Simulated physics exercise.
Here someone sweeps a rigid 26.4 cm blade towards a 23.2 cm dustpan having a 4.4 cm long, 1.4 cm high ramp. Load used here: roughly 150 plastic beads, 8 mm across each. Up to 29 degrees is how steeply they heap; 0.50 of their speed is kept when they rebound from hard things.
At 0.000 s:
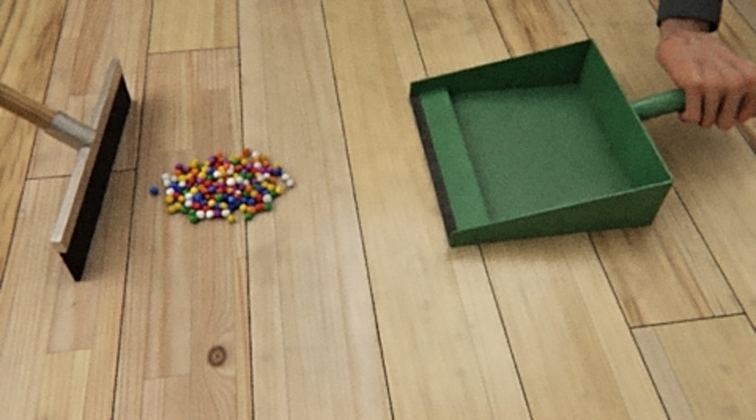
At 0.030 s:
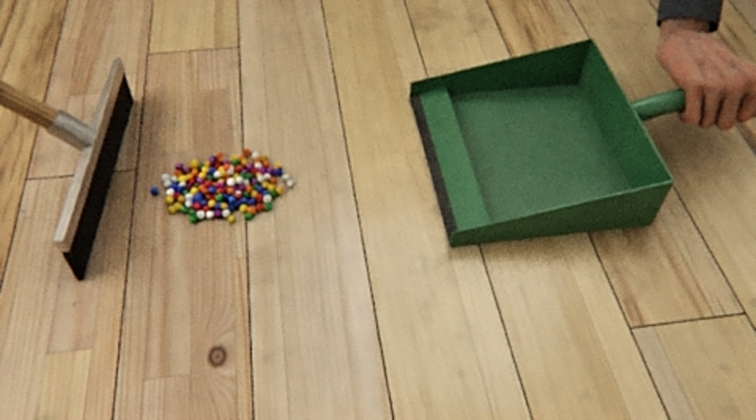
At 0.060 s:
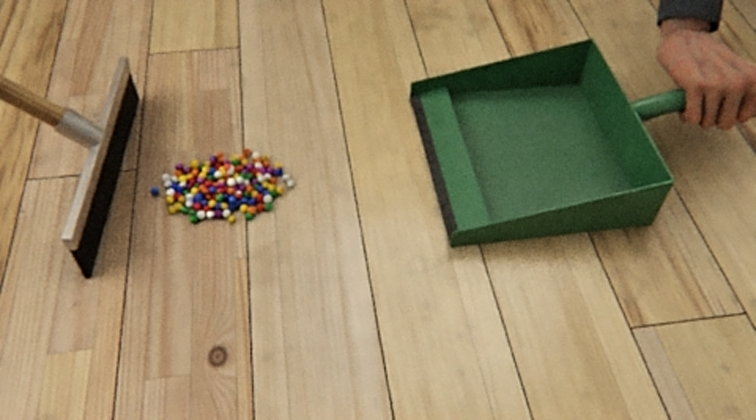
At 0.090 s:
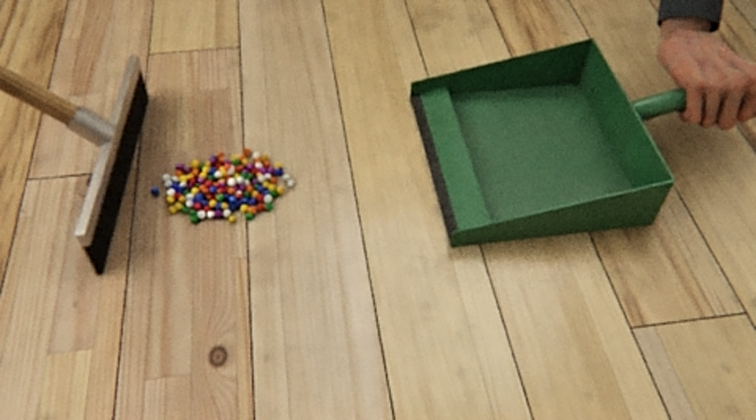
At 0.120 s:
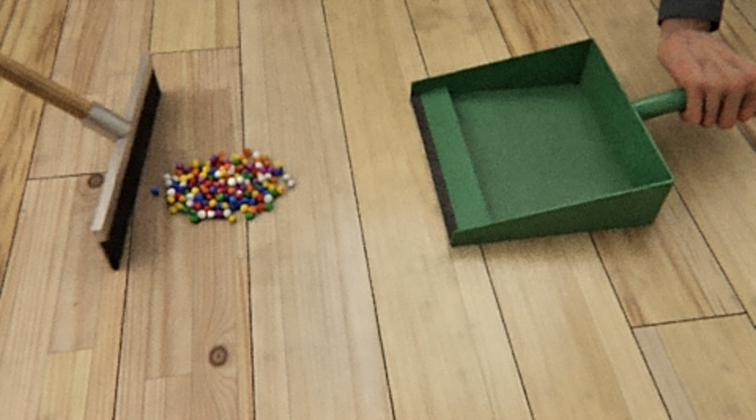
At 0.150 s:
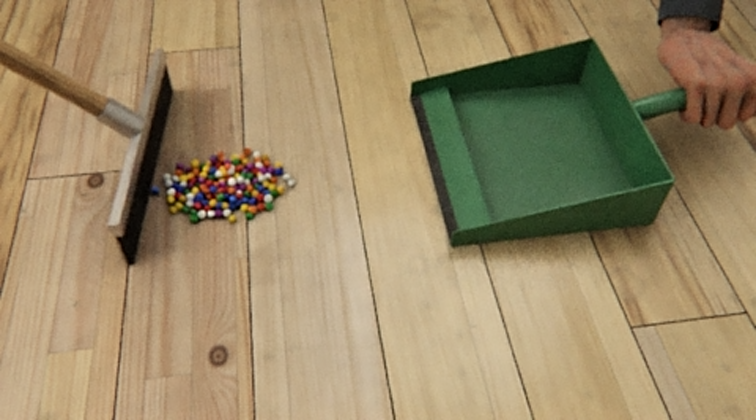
The clip opens on a plank floor with a broom-like blade at left, a small pile of multicoloured beads beside it, and a hand gripping a green dustpan at right. The blade creeps rightward, then moves faster and closes the gap to the beads' left edge, while the pile, hand and dustpan stay still.
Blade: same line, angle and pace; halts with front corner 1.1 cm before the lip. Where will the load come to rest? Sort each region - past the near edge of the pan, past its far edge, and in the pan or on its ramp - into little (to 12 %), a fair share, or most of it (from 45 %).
Past the pan's near side: Little, past the pan's far side: Little, in the pan or on its ramp: Little.
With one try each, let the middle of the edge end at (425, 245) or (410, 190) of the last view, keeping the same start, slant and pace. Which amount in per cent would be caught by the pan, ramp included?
Roughly 30 per cent for the first try and 20 per cent for the second.
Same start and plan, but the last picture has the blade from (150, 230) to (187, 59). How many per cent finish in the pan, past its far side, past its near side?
Pan: 15, far side: 5, near side: 15.
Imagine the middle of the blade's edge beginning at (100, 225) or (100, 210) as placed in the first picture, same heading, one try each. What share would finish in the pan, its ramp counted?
About 15 and 10 per cent.
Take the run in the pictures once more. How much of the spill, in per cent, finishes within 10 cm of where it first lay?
I'd estimate roughly 0 per cent.
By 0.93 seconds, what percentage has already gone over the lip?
Roughly 10 % by then.
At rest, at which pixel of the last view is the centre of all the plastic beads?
In the last view, approximately (417, 160).
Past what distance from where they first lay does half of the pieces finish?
Median shift: Approx. 20 cm.
After 0.44 s, middle of the blade 17 cm from the lip; 0 % over the lip, far side 0 %, near side 0 %.
Then, at 0.63 s, middle of the blade 8 cm from the lip; 0 % over the lip, far side 0 %, near side 0 %.
Then, at 0.93 s, middle of the blade 3 cm from the lip; 10 % over the lip, far side 5 %, near side 5 %.
By 1.5 s all is still; near side 5 %, far side 5 %, pan 5 %, in front of the lip or behind the blade 85 %.
